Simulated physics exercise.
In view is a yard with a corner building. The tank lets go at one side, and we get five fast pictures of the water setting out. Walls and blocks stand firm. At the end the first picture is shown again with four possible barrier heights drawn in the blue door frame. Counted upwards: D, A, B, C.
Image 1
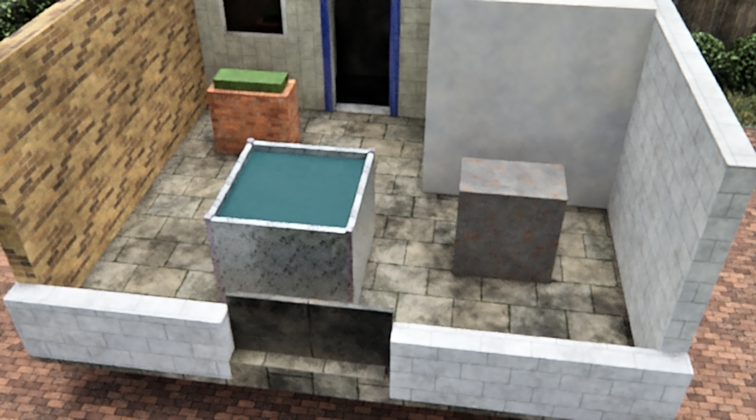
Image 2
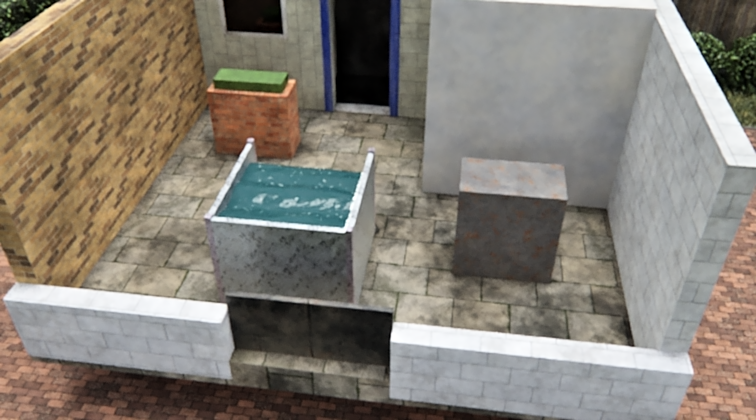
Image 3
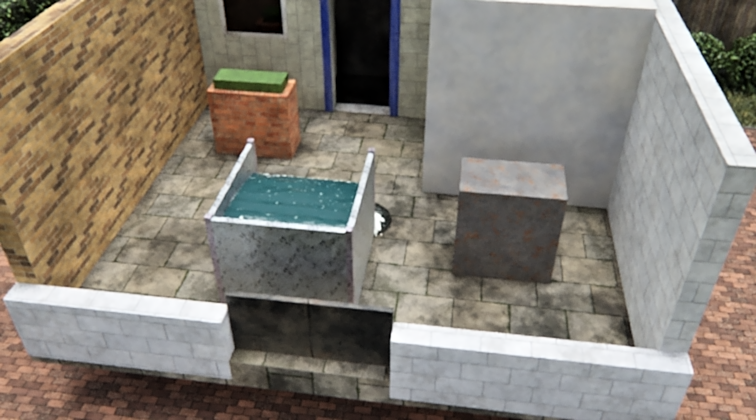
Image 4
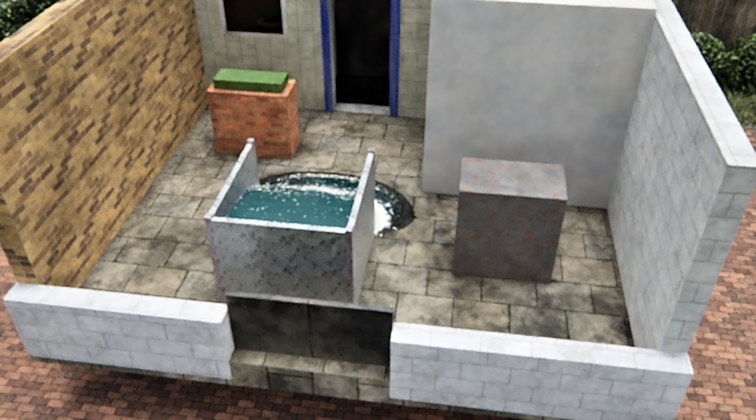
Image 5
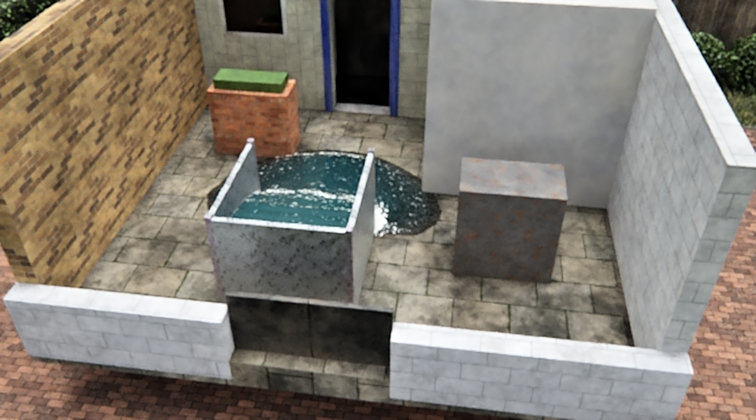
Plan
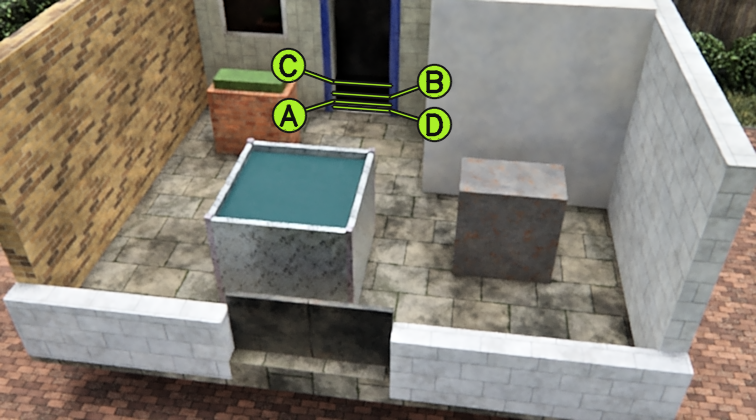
A square, grey-sided tank of teal water stands in a paved, walled yard, seen from above by a camera that stays still. Behind it are a brick block topped with green at left and a dark doorway framed in blue, with a grey block at right. The tank's back side disappears, the water inside drops and ripples, and a foaming, rounded pool spreads over the paving behind it.
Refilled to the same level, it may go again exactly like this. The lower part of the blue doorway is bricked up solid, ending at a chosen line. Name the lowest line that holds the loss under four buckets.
C.
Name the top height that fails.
Height B.
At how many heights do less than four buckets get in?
One of the four.
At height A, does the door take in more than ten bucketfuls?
Yes, it does.
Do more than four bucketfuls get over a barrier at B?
Yes, it does.
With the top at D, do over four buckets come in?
Yes.
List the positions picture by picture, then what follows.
In the first picture, water in the tank at rest, its middle at (296, 189); foot of the blue doorway at (362, 113); shut gate at (310, 310).
In the second picture, water covers 2 % of the ground, its front hidden from here.
In the third picture, water covers 5 % of the ground, its front hidden from here.
In the fourth picture, water covers 10 % of the ground, its front hidden from here.
In the fifth picture, front seen at (231, 181), 18 % of the ground wet.
On the marked copy, A at (361, 103); B at (361, 95); C at (361, 83); D at (362, 108); from the bottom up D, A, B, C.
With A, dozens of bucketfuls pour in.
With B, about 12 bucketfuls get in.
With C, a splash gets over, under a bucket.
With D, dozens of bucketfuls pour in.
